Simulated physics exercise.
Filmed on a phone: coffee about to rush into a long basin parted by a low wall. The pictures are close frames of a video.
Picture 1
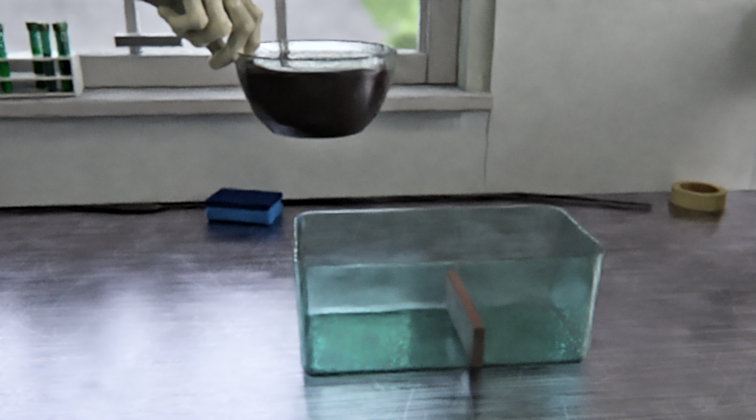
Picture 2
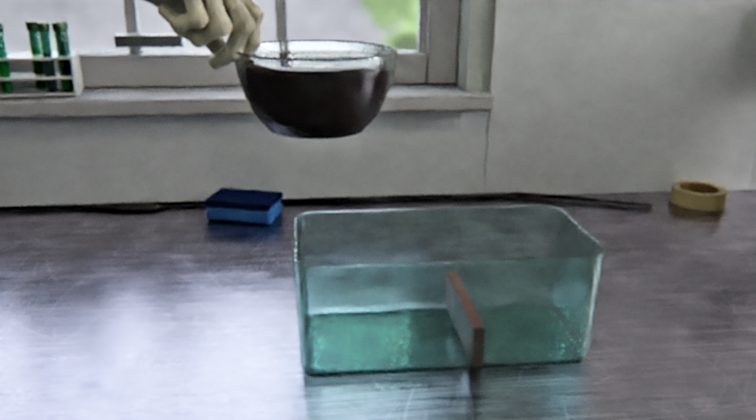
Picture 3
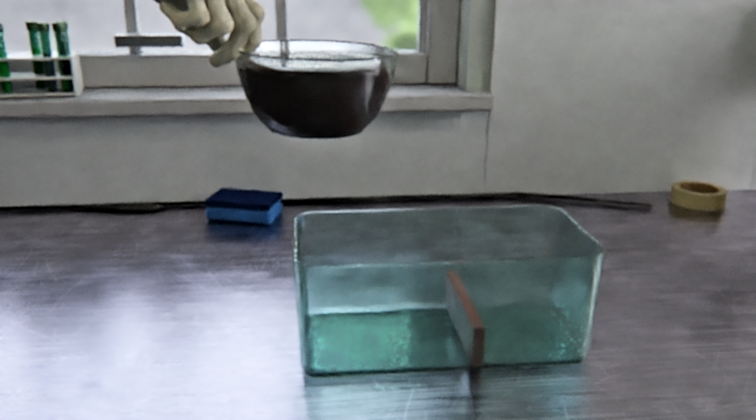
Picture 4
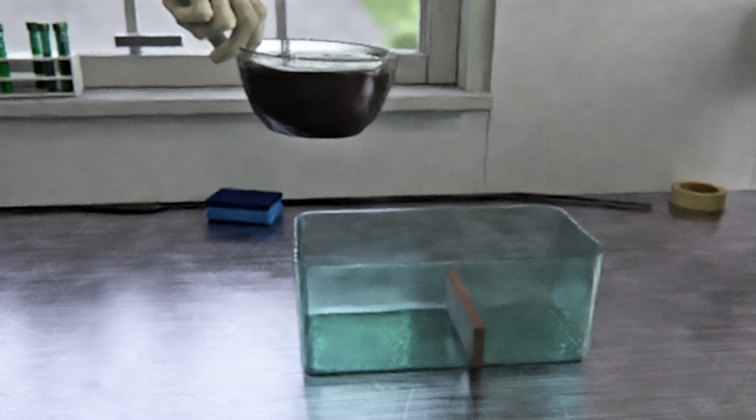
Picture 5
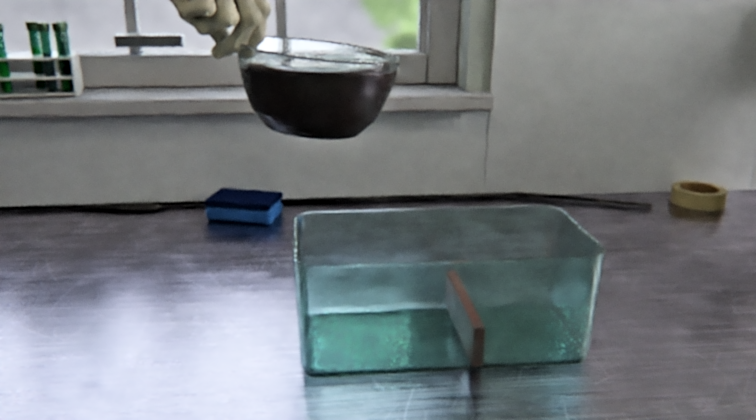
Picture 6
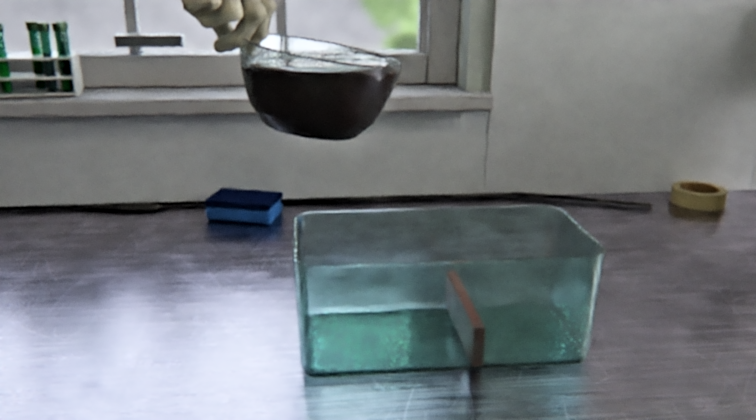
A pale hand held a glass bowl of dark coffee above a long glass basin with a low wall across it, keeping it level at first, then tilted it slightly to the right.
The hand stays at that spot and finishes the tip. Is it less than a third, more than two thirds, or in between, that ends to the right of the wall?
In the end from a third to two thirds is right of the wall.
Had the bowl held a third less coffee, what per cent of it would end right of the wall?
Roughly 25 in a hundred.
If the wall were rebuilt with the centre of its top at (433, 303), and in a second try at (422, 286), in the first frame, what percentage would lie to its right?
In turn 75 and 85 in a hundred.
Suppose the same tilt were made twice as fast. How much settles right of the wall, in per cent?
Close to 30 per cent.
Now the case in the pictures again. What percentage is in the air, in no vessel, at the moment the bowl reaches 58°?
Close to 30 per cent.
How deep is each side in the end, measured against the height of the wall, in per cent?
Left: 40 %. Right: 60 %.
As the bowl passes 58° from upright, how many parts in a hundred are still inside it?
Roughly 55 in a hundred.
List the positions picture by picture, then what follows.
In the first picture, tilt 0°; pouring edge (394, 51); surface from (239, 61) to (390, 60); the long basin's rim runs from (295, 239) to (582, 230); the wall's top is at (464, 298).
In the second picture, tilt 0°; pouring edge (395, 52); surface from (239, 61) to (389, 60).
In the third picture, tilt 2°; pouring edge (395, 53); surface from (240, 61) to (390, 61).
In the fourth picture, tilt 4°; pouring edge (396, 56); surface from (241, 61) to (392, 63).
In the fifth picture, tilt 6°; pouring edge (398, 60); surface from (244, 61) to (393, 62).
In the sixth picture, tilt 10°; pouring edge (399, 65); surface from (245, 62) to (395, 63).
A moment on, the bowl is tipped part way and 53 per cent is still to pour, 8 is left of the wall and 8 right of it.
Next, the bowl is tipped on its side and 7 per cent is still to pour, 35 is left of the wall and 49 right of it.
Then the bowl is tipped on its side and 0 per cent is still to pour, 50 is left of the wall and 50 right of it.
Later the bowl is tipped on its side and 0 per cent is still to pour, 49 is left of the wall and 50 right of it.
In the end 49 per cent lies left of the wall, 50 right of it and 1 outside.
